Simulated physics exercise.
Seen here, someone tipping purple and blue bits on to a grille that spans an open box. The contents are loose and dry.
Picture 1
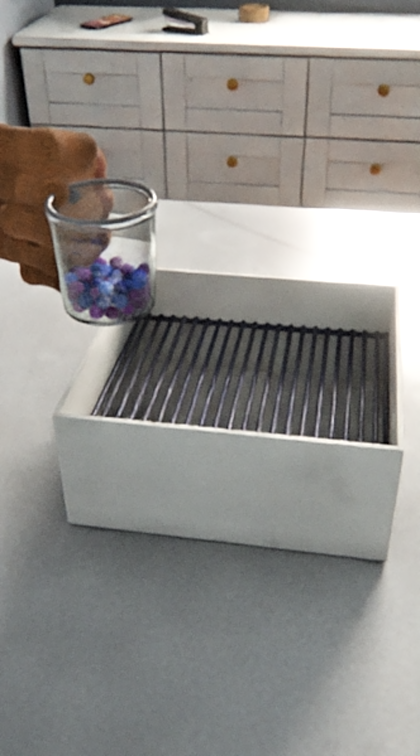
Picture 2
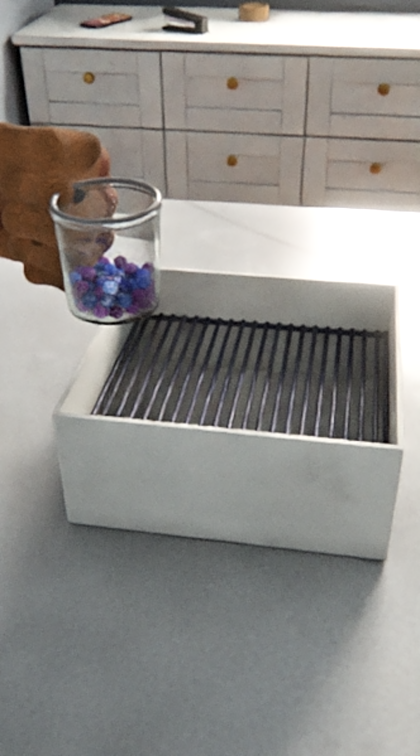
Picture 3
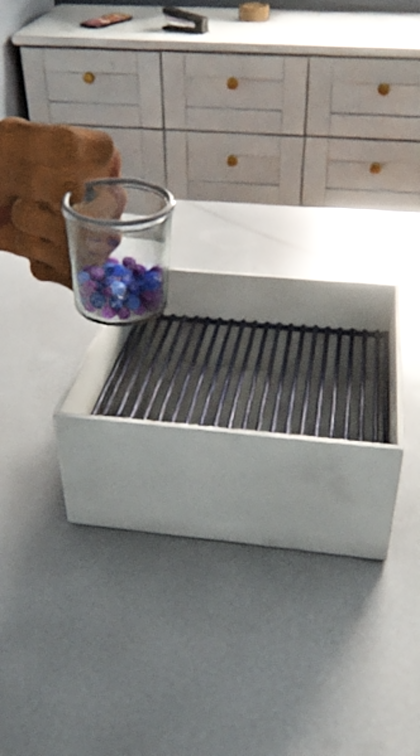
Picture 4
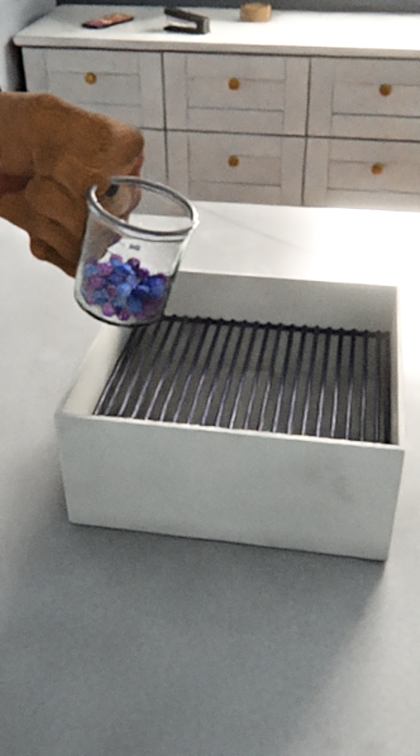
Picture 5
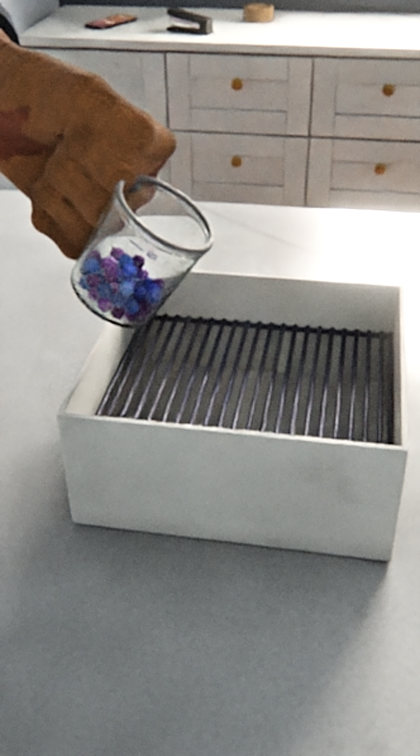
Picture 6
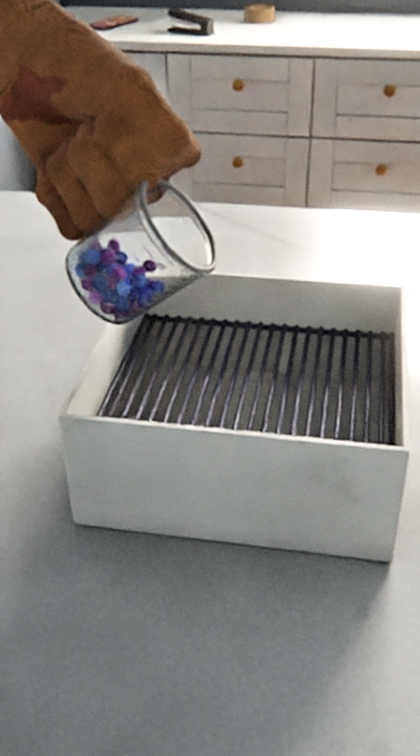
Hand holding a clear cup of purple and blue bits above a grille in a white box, gradually tilting it rightward.
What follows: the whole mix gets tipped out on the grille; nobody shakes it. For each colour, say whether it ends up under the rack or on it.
Purple pieces - on the rack; blue pieces - on the rack.
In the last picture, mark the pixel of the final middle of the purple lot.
Around (236, 390).
Then, 0.25 s on from there, purple ones, the whole lot in the cup; blue ones, the whole lot in the cup.
Then, 0.51 s on from there, purple ones, the bulk in the cup, a little on or over the wires; blue ones, all but a few in the cup, a little on or over the wires.
Then, 0.82 s on from there, purple ones, the whole lot on or over the wires; blue ones, the whole lot on or over the wires.
In the end, purple ones, the whole lot on the wires, none at all under the rack; blue ones, the whole lot on the wires, none at all under the rack.
